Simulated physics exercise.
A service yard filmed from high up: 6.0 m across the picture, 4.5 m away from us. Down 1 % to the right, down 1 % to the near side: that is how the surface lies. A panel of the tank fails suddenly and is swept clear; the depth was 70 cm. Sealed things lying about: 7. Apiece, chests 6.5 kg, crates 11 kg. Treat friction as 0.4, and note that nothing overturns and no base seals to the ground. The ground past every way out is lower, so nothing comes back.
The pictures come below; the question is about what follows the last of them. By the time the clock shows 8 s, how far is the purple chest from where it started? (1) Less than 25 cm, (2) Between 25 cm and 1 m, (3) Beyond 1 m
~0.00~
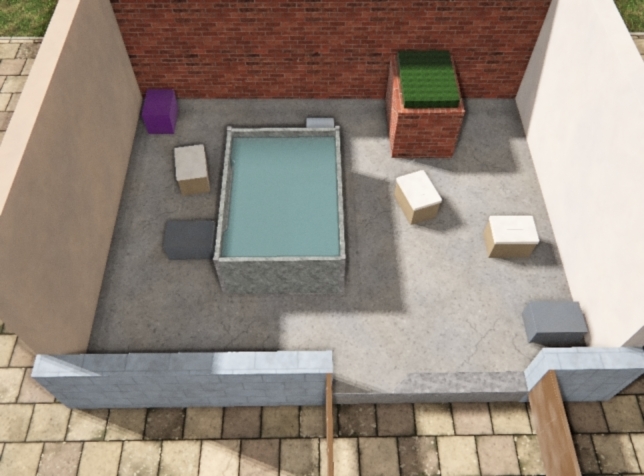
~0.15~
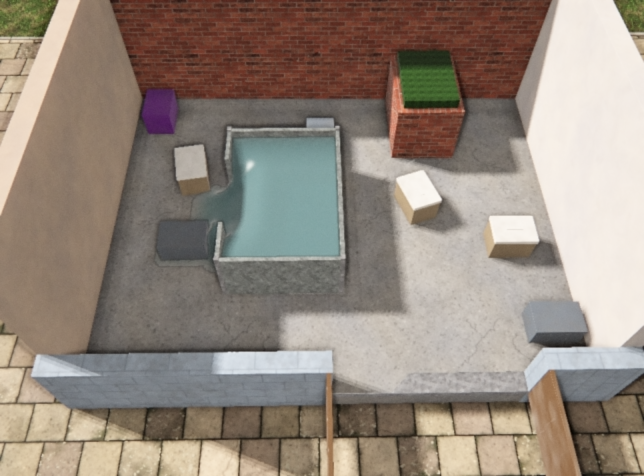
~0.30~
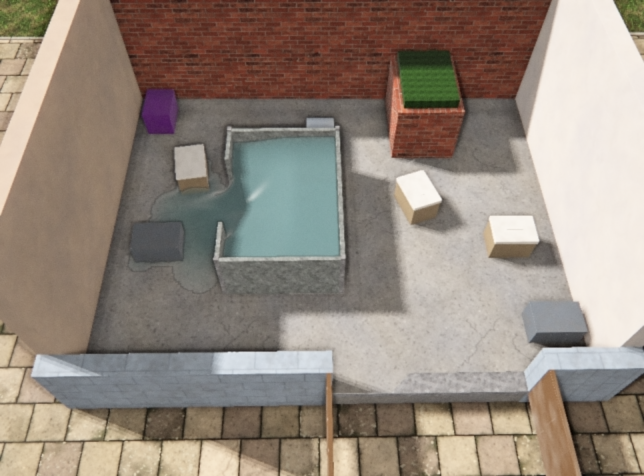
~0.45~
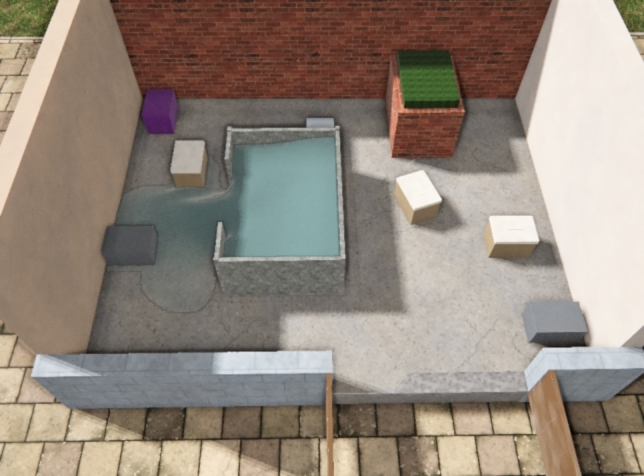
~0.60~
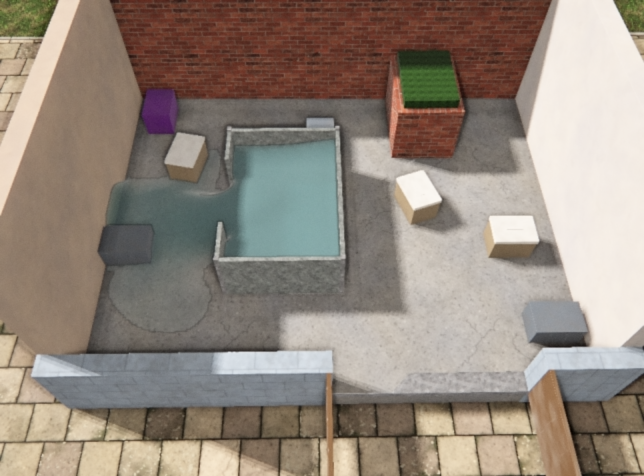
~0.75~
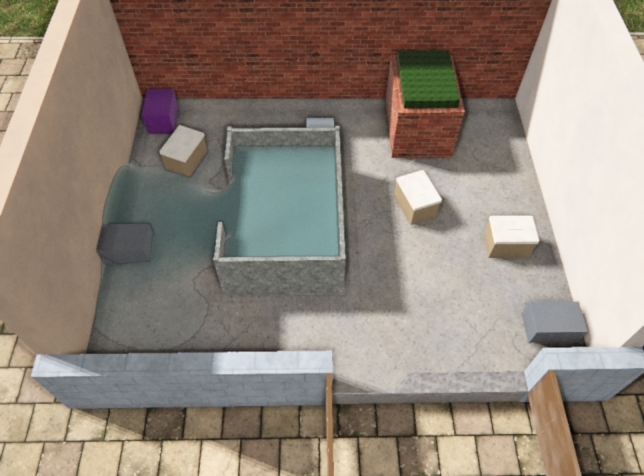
Beyond 1 m (3).
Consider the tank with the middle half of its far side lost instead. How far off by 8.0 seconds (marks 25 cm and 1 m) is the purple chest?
If that happened, the purple chest winds up well away.
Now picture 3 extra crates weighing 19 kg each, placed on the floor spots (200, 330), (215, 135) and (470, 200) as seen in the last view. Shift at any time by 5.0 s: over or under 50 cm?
Going one by one: Too far, too far, not far enough.
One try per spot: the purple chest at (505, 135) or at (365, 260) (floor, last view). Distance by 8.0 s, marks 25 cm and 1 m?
Spot one - it creeps some distance; spot two - it is swept away.
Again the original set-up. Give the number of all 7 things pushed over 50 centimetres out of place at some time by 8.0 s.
The count comes to 7.
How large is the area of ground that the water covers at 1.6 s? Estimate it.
Around 8.5 m2 of it.
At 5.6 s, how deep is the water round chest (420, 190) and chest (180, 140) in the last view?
I'd put it at 3 cm and 11 cm respectively.
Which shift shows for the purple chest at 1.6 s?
By then it has shifted roughly 30 cm.
After 1.6 s the purple chest is near (177, 89), 0.3 m from its start, afloat; 0 of 7 are out; 2 afloat.
After 3.6 s the purple chest is near (350, 107), 2.8 m from its start, afloat; 0 of 7 are out; 2 afloat.
After 5.6 s the purple chest is near (374, 111), 3.2 m from its start, afloat; 0 of 7 are out; 5 afloat.
After 8.0 s the purple chest is near (417, 237), 4.3 m from its start, aground; 0 of 7 are out; 6 afloat.
